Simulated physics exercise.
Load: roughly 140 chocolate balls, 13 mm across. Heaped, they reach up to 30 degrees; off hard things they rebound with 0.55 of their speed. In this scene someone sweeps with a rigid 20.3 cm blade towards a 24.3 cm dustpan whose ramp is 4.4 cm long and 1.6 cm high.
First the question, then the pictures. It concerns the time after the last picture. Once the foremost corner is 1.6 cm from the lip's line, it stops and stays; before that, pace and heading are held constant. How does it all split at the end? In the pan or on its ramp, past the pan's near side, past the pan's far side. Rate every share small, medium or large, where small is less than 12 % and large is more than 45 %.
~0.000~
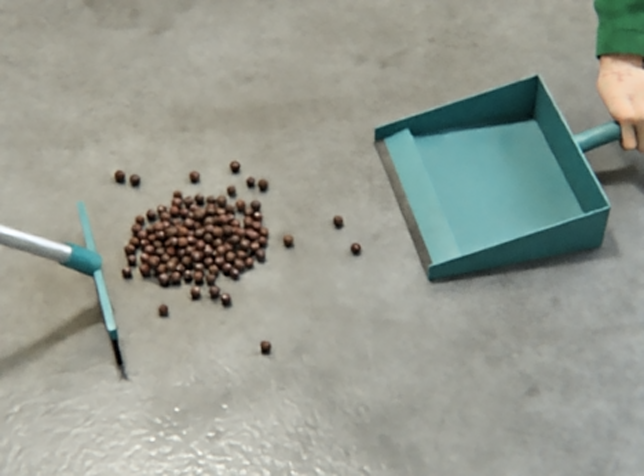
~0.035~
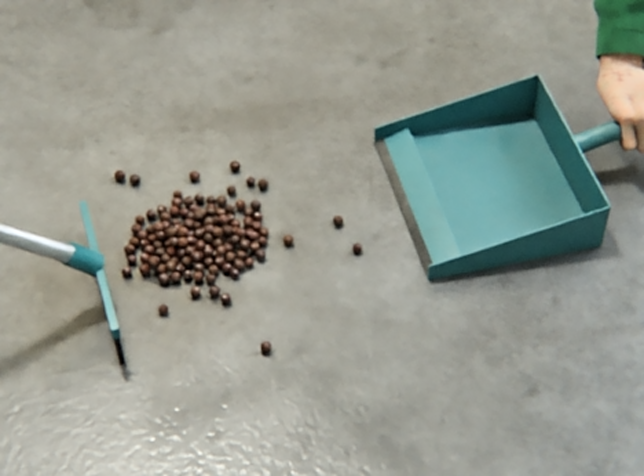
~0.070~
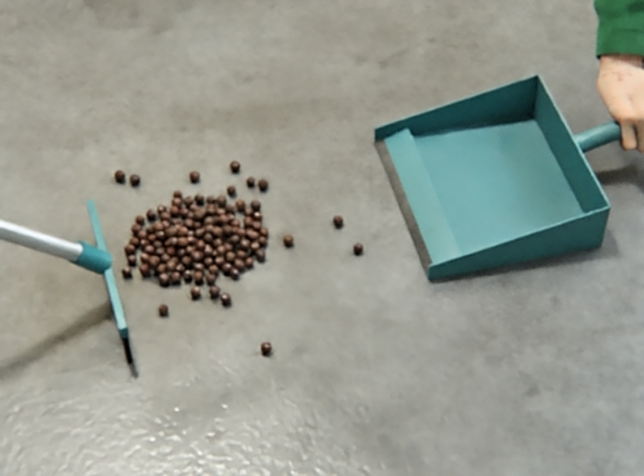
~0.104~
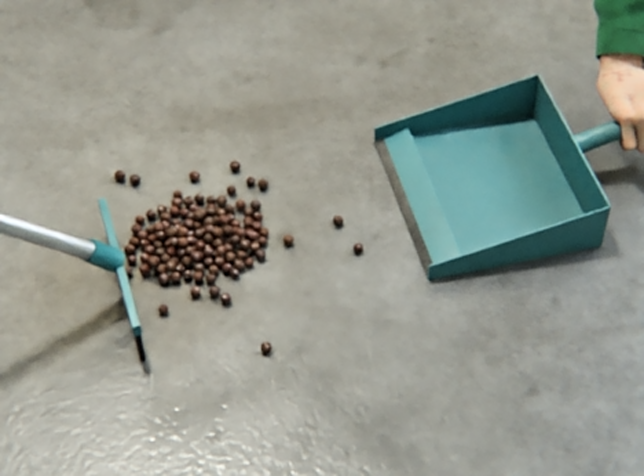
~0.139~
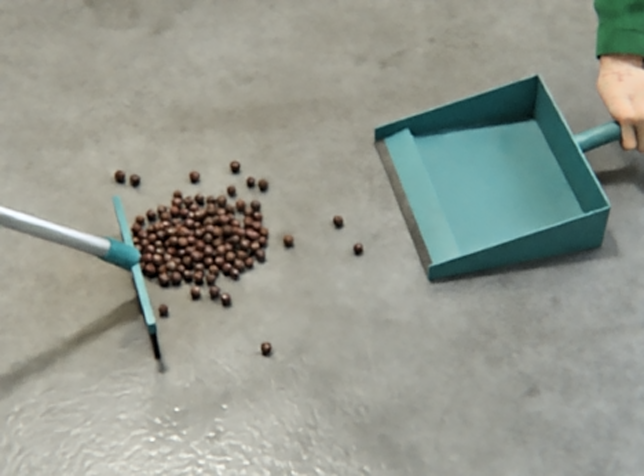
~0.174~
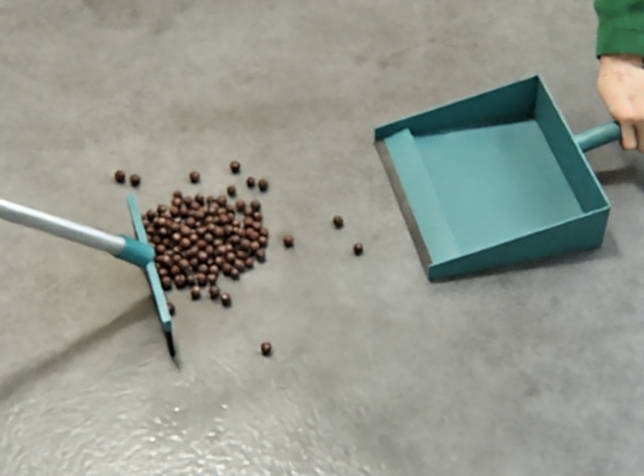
Ratings - pan: Medium; near side: Small; far side: Small.
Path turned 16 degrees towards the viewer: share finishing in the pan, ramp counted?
Then about 5 per cent.
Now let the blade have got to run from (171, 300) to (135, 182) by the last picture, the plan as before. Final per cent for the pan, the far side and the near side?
Per cent by place - pan 25, far side 30, near side 5.
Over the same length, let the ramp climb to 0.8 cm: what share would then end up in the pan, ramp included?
Roughly 30 per cent.
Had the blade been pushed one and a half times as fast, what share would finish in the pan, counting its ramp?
Some 25 %.
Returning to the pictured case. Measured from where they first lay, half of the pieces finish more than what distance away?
It works out to some 22 cm.
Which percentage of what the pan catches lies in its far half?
Estimate: Close to 20 %.
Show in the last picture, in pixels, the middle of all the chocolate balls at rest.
I'd say roughly (385, 193).
Then, at 0.47 s, middle of the blade 18 cm from the lip; 0 % over the lip, far side 5 %, near side 5 %.
After 0.67 s, middle of the blade 8 cm from the lip; 0 % over the lip, far side 5 %, near side 5 %.
After 0.99 s, middle of the blade 2 cm from the lip; 25 % over the lip, far side 5 %, near side 10 %.
At rest (1.6 s), pan 20 %, near side 10 %, far side 5 %, in front of the lip or behind the blade 65 %.
